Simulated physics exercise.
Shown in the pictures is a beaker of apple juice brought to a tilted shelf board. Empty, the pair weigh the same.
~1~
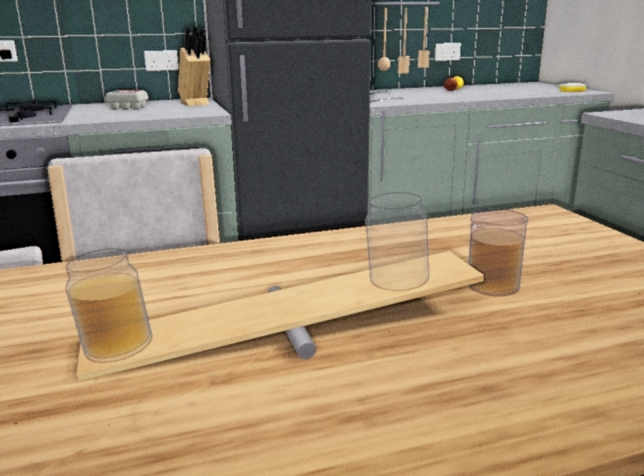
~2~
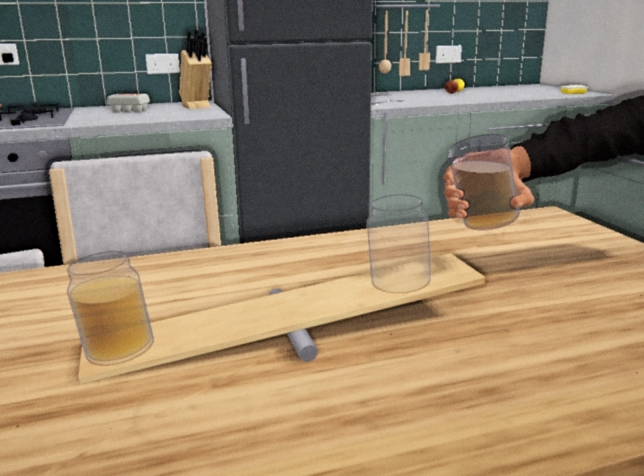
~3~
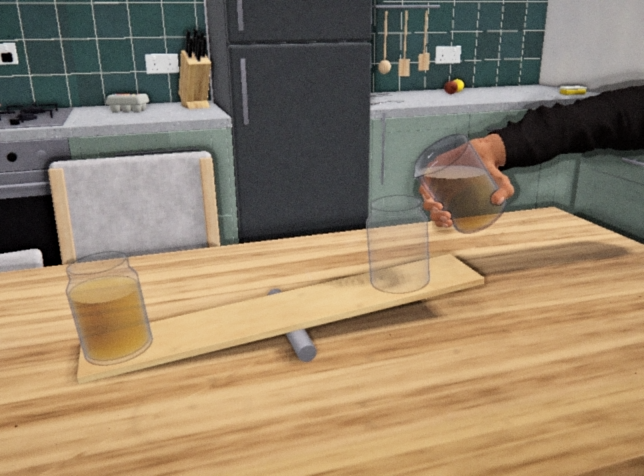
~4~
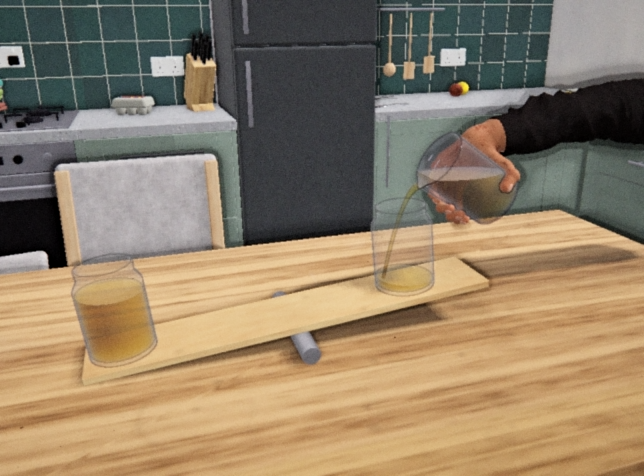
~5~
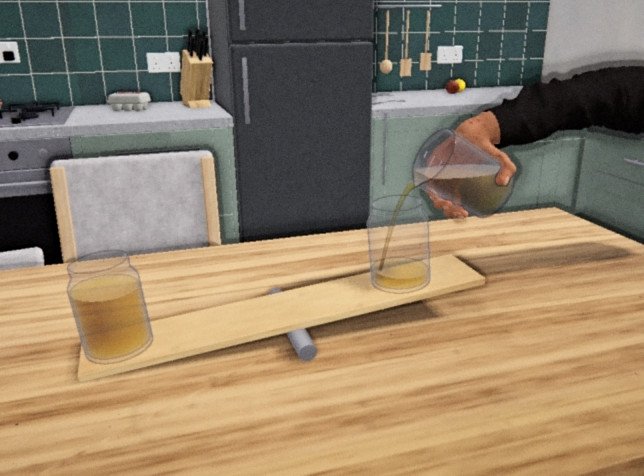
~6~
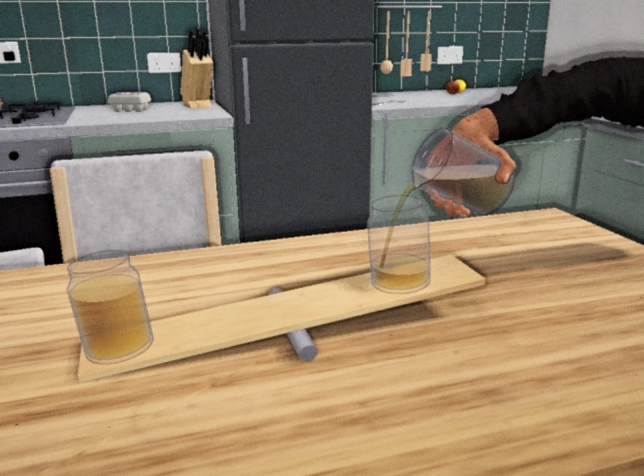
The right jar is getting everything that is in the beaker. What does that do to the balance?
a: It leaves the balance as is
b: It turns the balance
a, it leaves the balance as is.
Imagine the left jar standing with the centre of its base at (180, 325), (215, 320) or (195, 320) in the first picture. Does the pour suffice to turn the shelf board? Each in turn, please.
Log of the three tries: Tilts the other way, tilts the other way, tilts the other way.
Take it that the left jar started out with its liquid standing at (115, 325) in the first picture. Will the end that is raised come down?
Outcome for this fill: It swaps its tilt.
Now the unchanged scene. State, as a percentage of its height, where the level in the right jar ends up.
I'd say close to 70 per cent.
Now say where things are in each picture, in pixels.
The first frame shows at the start; beaker (496, 251) about two thirds full; right jar (397, 238) empty, raised; left jar (107, 301) about two thirds full, on the low side.
In the second frame, a hand has the beaker; round bar (307, 350); right jar (398, 240) empty.
In the third frame, the beaker is tipped; beaker (460, 184) tipped 35° with all of its load; right jar (397, 240) empty.
In the fourth frame, the stream is running; round bar (310, 353); right jar nearly empty, surface at (404, 275); left jar about two thirds full, surface at (109, 291).
In the fifth frame, the stream is running; beaker (463, 174) tipped 60° with about three quarters of its load; right jar (398, 240) nearly empty.
In the sixth frame, the stream is running; round bar (306, 350); right jar about a quarter full, surface at (400, 264); left jar about two thirds full, surface at (105, 288).
Shortly, the right jar is about half full; the shelf board leans as before.
Then, the right jar is about two thirds full; the shelf board leans as before.
At the finish, the right jar is about two thirds full; the shelf board leans as before.
